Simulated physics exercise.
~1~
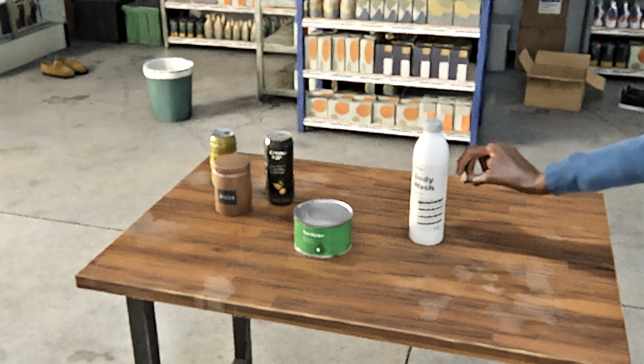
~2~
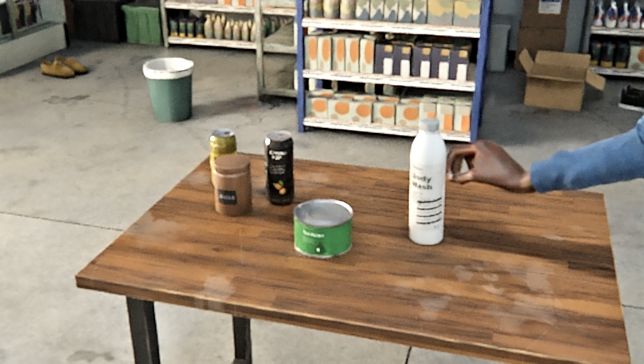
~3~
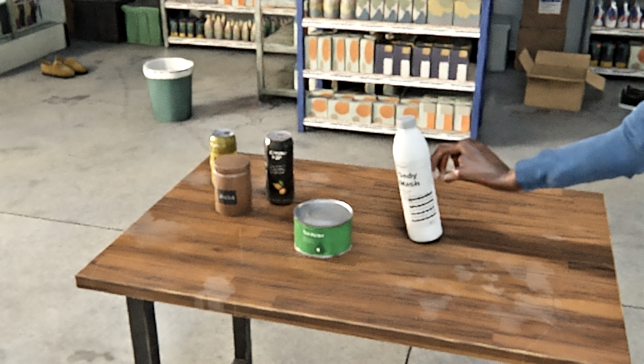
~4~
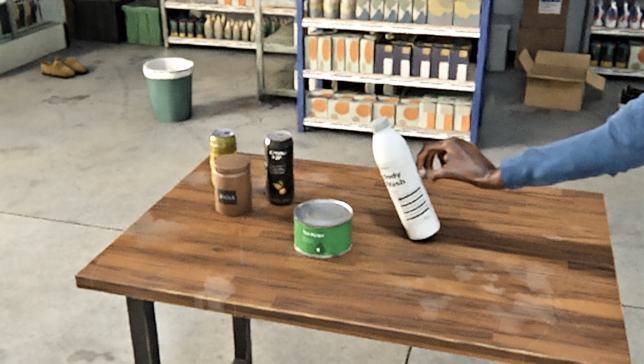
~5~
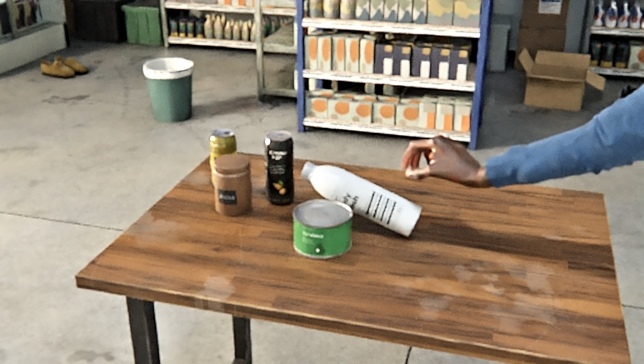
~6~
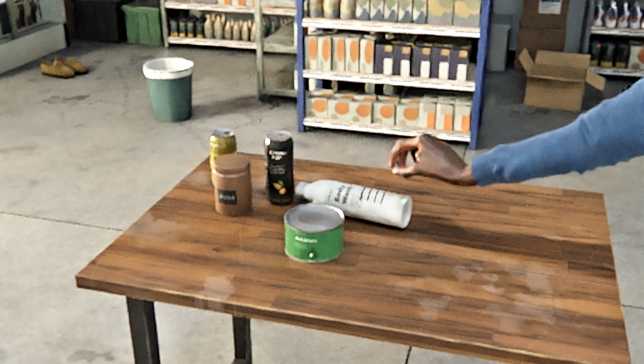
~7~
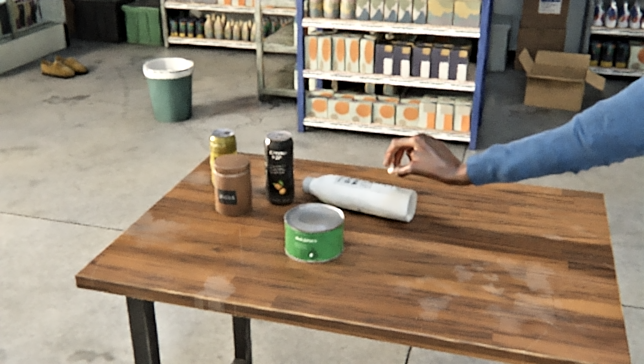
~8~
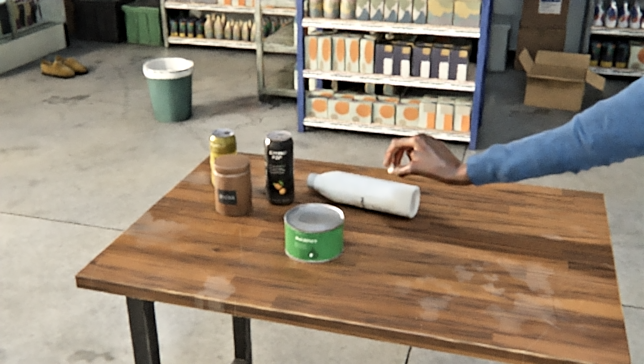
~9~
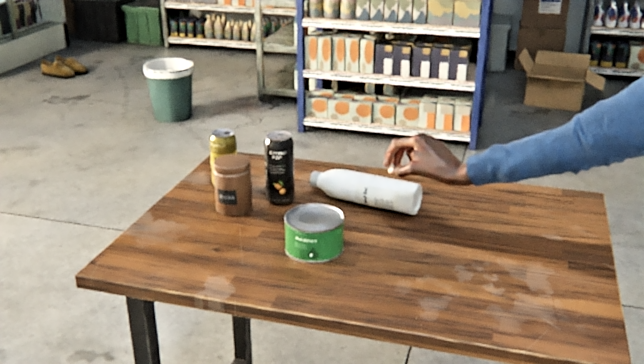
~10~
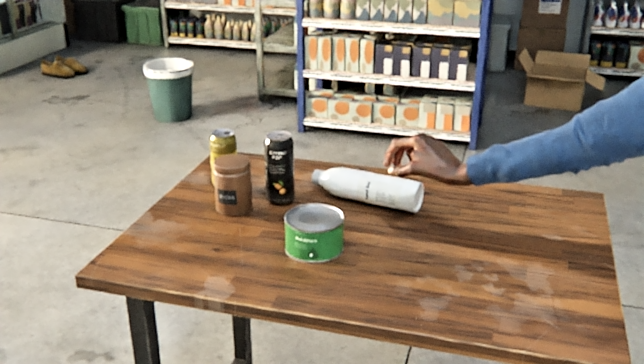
To begin with, a white bottle stands upright on a wooden table beside a green tub, with a brown jar, a yellow can and a black can grouped to the left. A hand in a blue sleeve reaches in from the right and pushes against the bottle's upper part. The bottle leans left, tilts further and topples onto its side behind the tub, which shifts slightly left. The bottle then rolls a little and drifts slightly back to the right as the hand hovers near its base. It ends lying on the table, while the other containers remain upright.
